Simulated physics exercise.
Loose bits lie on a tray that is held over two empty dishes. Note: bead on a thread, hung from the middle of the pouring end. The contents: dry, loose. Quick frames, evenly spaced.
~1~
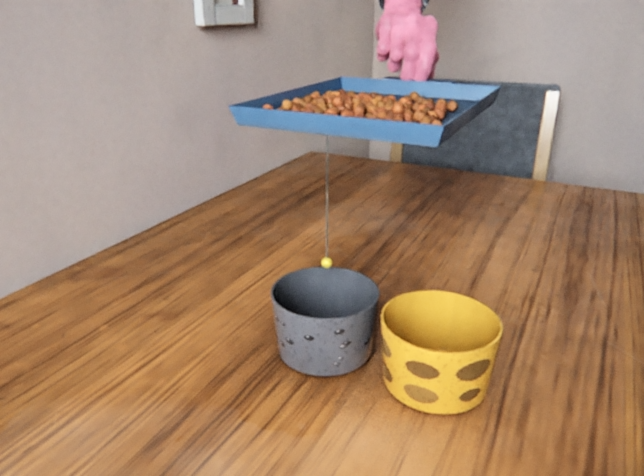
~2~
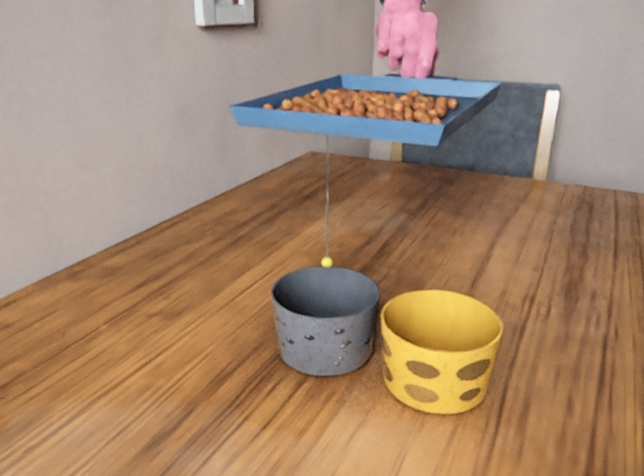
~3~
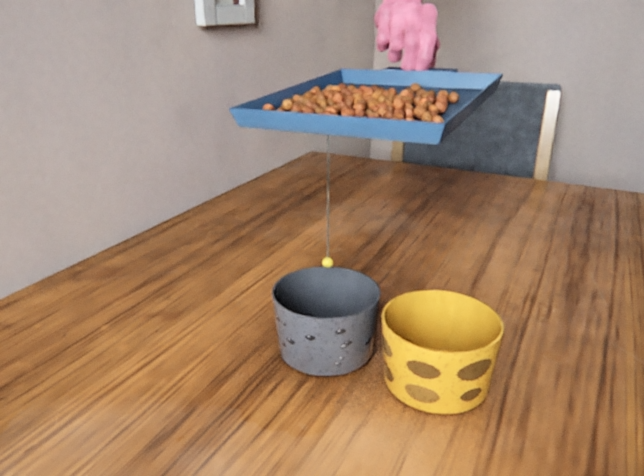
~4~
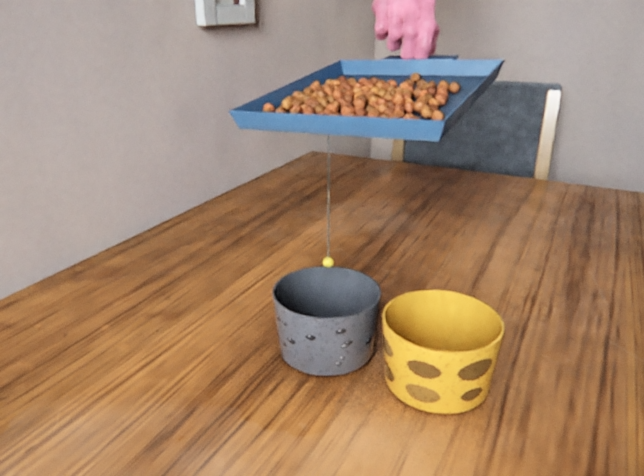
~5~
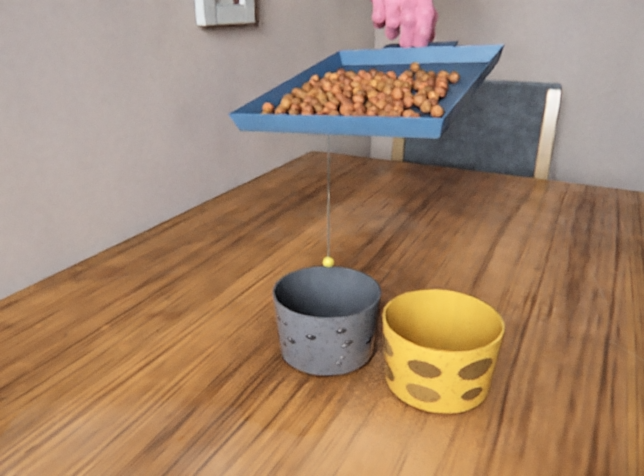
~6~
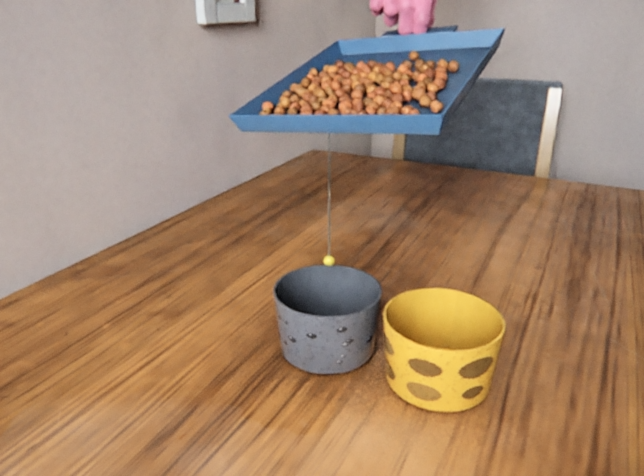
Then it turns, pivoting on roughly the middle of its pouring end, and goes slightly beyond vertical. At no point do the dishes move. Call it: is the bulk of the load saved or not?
The bulk is not saved.
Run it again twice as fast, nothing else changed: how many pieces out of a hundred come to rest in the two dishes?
It would be close to 20 per cent.
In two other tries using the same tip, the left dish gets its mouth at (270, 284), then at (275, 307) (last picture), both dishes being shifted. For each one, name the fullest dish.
Result, try one: The dish further left; try two: The dish further left.
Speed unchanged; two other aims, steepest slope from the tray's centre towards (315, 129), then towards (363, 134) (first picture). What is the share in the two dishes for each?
About 20 % and 60 %.
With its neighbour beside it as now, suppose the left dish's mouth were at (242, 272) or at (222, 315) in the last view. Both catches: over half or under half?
Held in all, by try: A larger portion, then a smaller portion.
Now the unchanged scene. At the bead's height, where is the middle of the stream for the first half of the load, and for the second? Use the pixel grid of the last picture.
It goes through near (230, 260) first, then near (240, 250).
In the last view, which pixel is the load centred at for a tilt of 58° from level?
Somewhere about (315, 73).
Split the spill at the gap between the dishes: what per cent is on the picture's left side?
Left share: Close to 100 %.
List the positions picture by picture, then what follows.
In the first picture, corners of the pouring end near (237, 105) and (439, 124), level; middle of the load near (361, 110), hazelnuts; left dish near (300, 341); right dish near (421, 377); bead on its thread near (327, 262).
In the second picture, corners of the pouring end near (237, 106) and (439, 123), level; middle of the load near (361, 108).
In the third picture, corners of the pouring end near (237, 107) and (439, 122), tipped barely, lowest at the left corner; middle of the load near (361, 105).
In the fourth picture, corners of the pouring end near (237, 110) and (439, 119), tipped a little, lowest at the left corner; middle of the load near (361, 101).
In the fifth picture, corners of the pouring end near (237, 112) and (438, 116), tipped a little, lowest at the left corner; middle of the load near (360, 96).
In the sixth picture, corners of the pouring end near (237, 113) and (437, 112), tipped a little, lowest at the left corner; middle of the load near (359, 90); left dish near (302, 339); right dish near (424, 375).
Shortly afterwards, tray tipped steeply; the whole lot on the tray.
Next, tray tipped right over; a little on the tray; a little in the left dish; near two thirds outside both; near a quarter in the air.
Some moments later, tray tipped past a quarter turn; a little in the left dish; the bulk outside both.
In the end, tray tipped past a quarter turn; none at all in the right dish; a little in the left dish; the bulk outside both.
